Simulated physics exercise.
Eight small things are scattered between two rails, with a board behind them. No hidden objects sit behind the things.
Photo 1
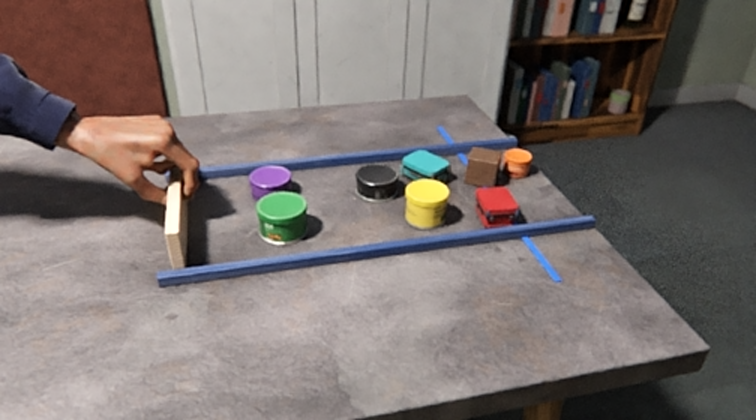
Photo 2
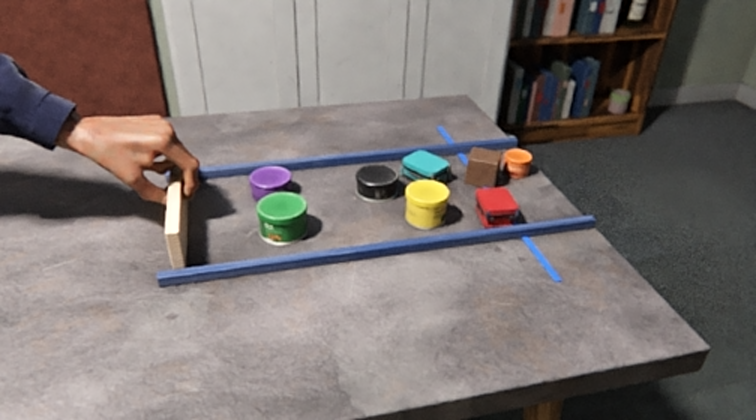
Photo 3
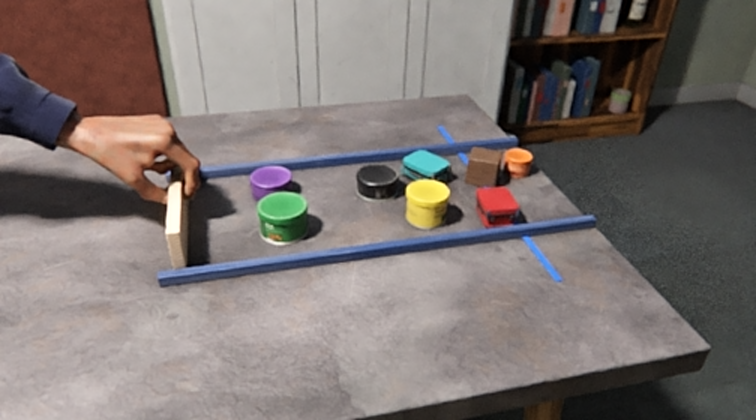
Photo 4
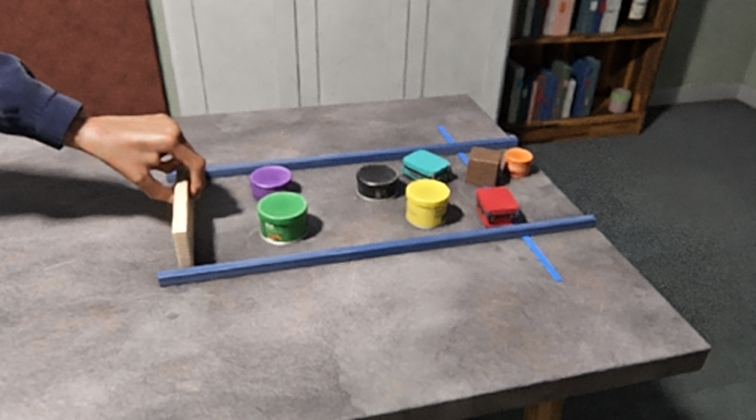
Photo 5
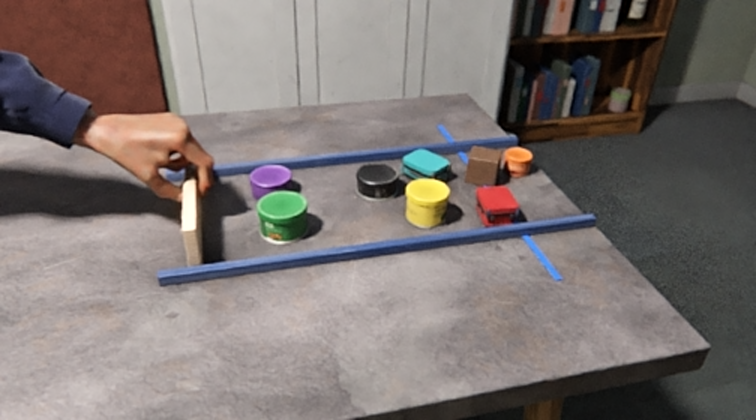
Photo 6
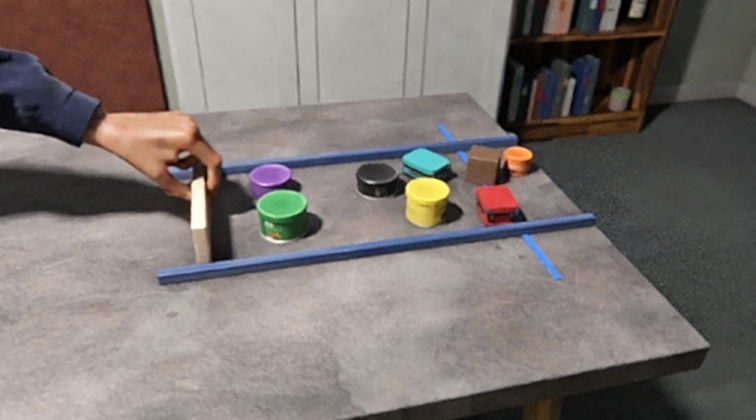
A hand slid an upright wooden board a short way to the right between two blue rails, toward colorful tubs, cases and a brown block, which stayed where they were on the gray table.
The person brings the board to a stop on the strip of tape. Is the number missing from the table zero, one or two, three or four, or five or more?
It is one or two.
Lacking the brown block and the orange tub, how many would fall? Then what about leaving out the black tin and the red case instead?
First try: 1 fallen; other try: 1.
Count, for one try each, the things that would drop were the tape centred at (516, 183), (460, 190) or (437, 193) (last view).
The counts come to 5, then 0, then 0.
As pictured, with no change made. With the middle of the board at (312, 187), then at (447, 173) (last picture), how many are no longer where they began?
Answer - first 2, then 8.
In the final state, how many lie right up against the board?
The count comes out at 2.
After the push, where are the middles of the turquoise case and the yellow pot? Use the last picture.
Final centres, in order: Near (515, 150), near (566, 193).
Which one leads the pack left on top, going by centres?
The brown block is the one.
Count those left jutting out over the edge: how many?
I count 3 overhanging.
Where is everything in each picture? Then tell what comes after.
The first frame shows orange tub (517, 163); brown block (483, 168); red case (495, 209); board (178, 204); tape (487, 189).
The second frame shows brown block (483, 168); black tin (377, 183).
The third frame shows red case (496, 209); turquoise case (426, 170).
The fourth frame shows orange tub (517, 163); purple tub (272, 185).
The fifth frame shows brown block (484, 167); board (193, 201).
The sixth frame shows orange tub (517, 162); brown block (483, 166); red case (495, 207); board (201, 199); tape (487, 187).
Soon after, none off yet; orange tub at rest near (517, 162); brown block at rest near (483, 166); red case at rest near (495, 207).
After that, none off yet; orange tub moving near (523, 161); brown block displaced about its own width near (506, 165); red case displaced about its own width near (553, 203).
In the end, the number that fall off is one or two; gone, red case and orange tub.
